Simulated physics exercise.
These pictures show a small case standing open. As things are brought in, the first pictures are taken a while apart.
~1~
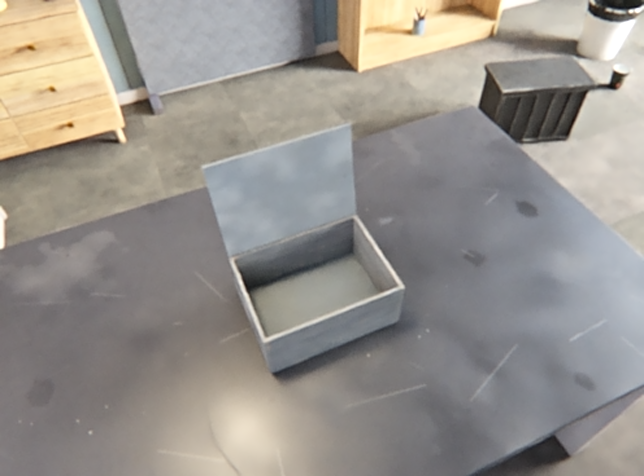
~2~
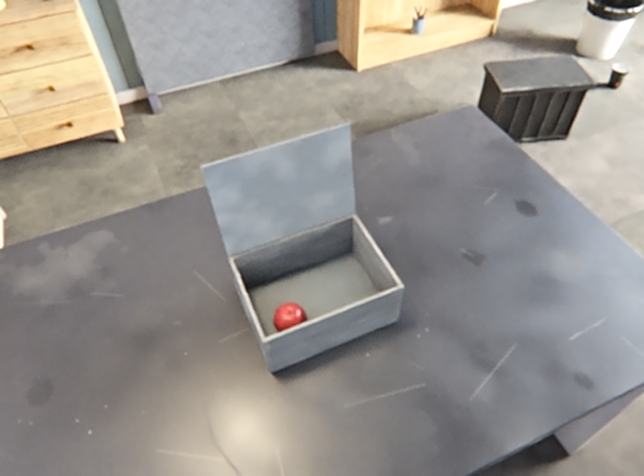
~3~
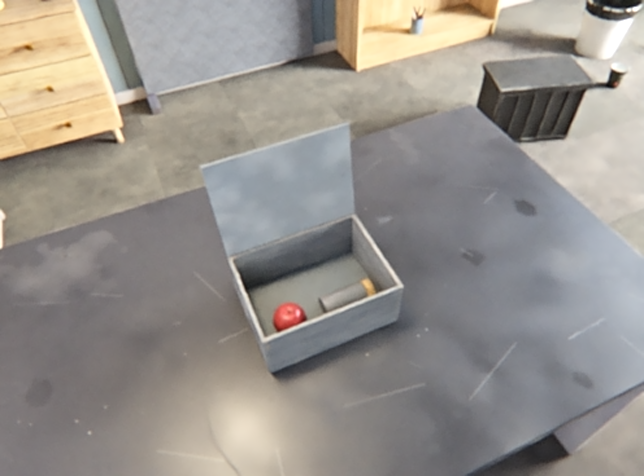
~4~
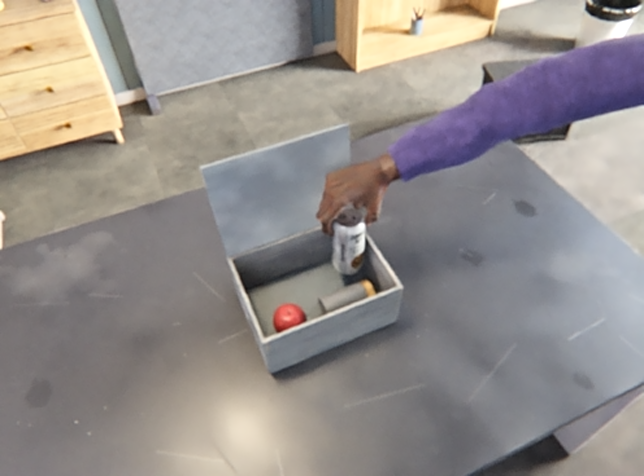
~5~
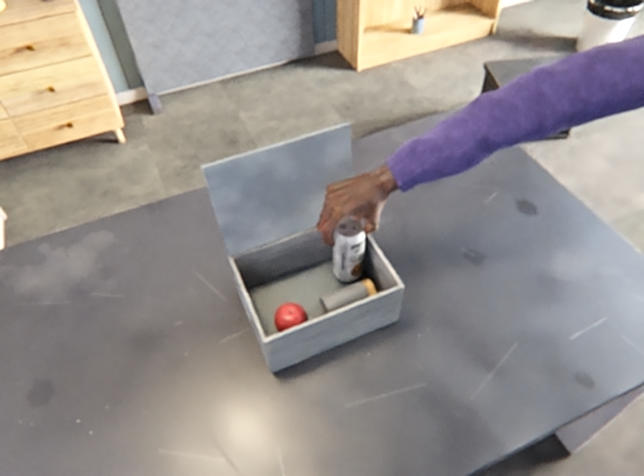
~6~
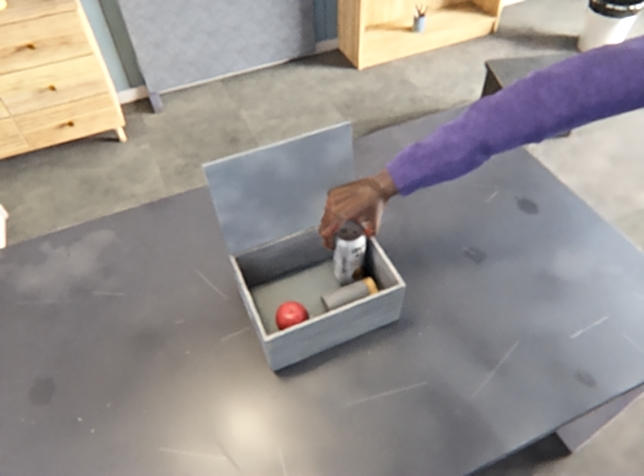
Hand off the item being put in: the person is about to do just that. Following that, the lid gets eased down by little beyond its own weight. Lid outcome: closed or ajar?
Ajar.
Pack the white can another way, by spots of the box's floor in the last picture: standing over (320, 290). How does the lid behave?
Then the lid stays propped open.
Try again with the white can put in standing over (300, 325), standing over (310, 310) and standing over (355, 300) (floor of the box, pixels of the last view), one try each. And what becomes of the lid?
The lid goes down the first time, goes down the second time and stays up the third time.
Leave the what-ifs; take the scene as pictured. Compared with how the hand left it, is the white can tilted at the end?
Looking at the last picture, the white can is left as set.
Then, 1.00 s later than the last frame, lid starting down.
Then, 1.30 s later than the last frame, lid 78° above the rim.
Then, 1.60 s later than the last frame, lid 60° above the rim.
Then, 1.80 s later than the last frame, lid 45° above the rim.
When it is over, lid 43° above the rim; all 3 as before. End places, in pixels of the last picture, white can near (349, 255).
